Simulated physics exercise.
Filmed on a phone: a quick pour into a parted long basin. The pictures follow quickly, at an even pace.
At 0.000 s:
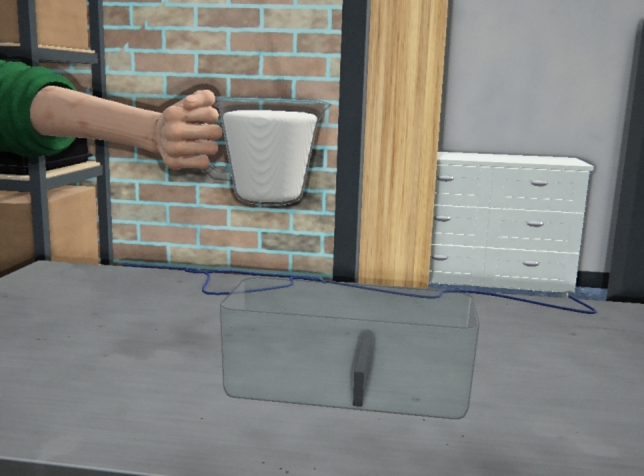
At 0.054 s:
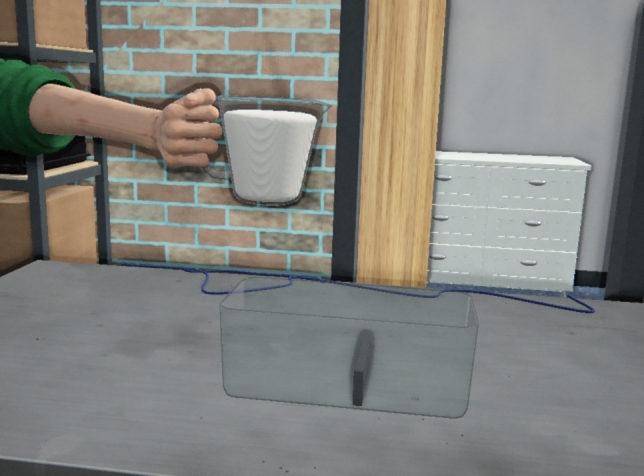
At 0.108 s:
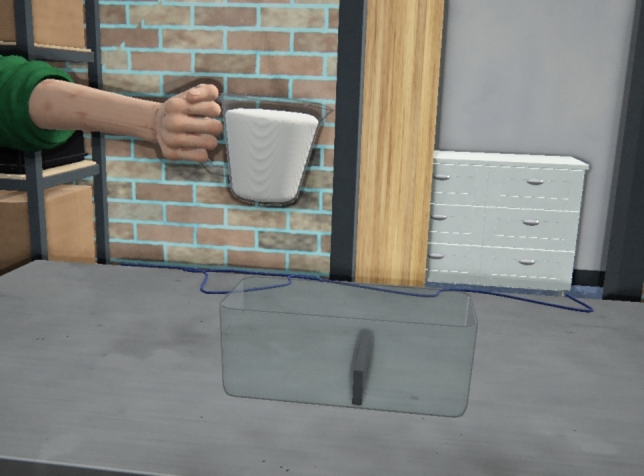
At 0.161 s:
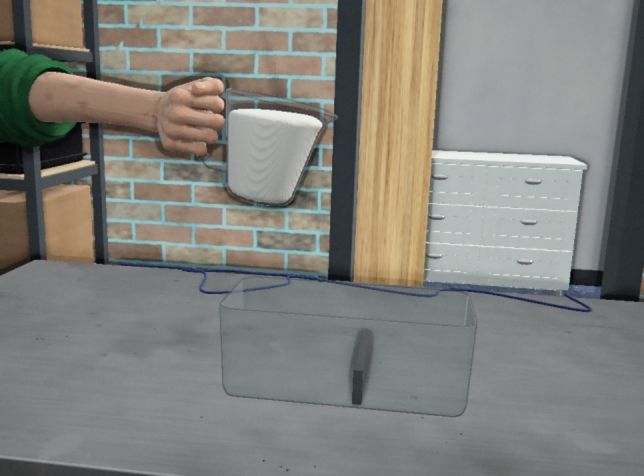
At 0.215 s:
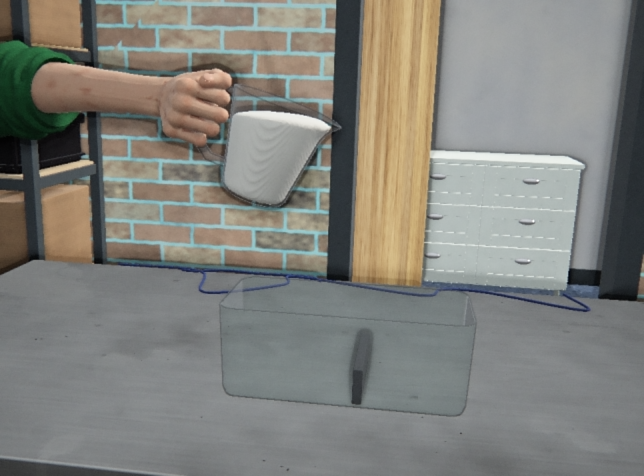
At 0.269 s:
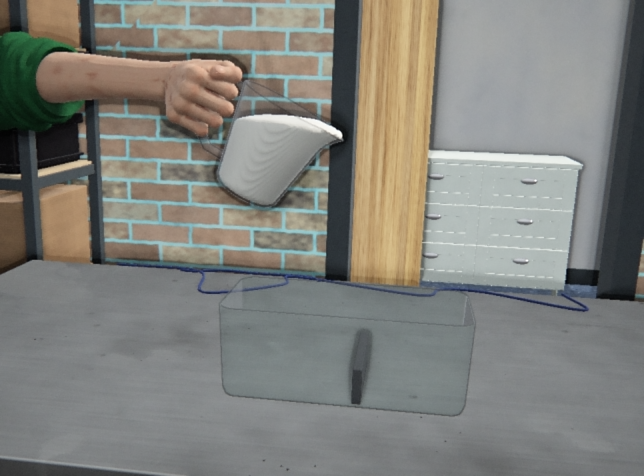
A cup of milk, held up by a hand on the left, stayed nearly upright at first, then tilted steadily to the right above a clear, divided basin until the milk reached its lip.
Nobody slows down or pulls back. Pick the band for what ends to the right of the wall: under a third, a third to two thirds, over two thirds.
In the end over two thirds is right of the wall.
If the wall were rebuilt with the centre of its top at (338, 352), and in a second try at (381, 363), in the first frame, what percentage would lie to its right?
In turn 95 and 60 in a hundred.
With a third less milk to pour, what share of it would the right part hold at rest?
It comes to 90 per cent or so.
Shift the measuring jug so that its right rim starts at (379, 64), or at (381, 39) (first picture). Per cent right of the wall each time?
In turn 55 and 45 in a hundred.
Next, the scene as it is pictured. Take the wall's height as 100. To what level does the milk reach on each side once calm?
The left part 0 per cent, the right part 90.
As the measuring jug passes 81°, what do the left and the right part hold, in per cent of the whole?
Left about 0, right about 10.
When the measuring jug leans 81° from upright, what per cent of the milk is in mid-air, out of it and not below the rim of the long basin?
Some 30 per cent.
A moment on, the measuring jug is tipped on its side and 58 per cent is still to pour, 0 is left of the wall and 11 right of it.
Next, the measuring jug is tipped on its side and 18 per cent is still to pour, 2 is left of the wall and 57 right of it.
Then the measuring jug is tipped on its side and 3 per cent is still to pour, 4 is left of the wall and 86 right of it.
Later the measuring jug is tipped on its side and 0 per cent is still to pour, 6 is left of the wall and 92 right of it.
Finally, 7 per cent lies left of the wall, 92 right of it and 2 outside.
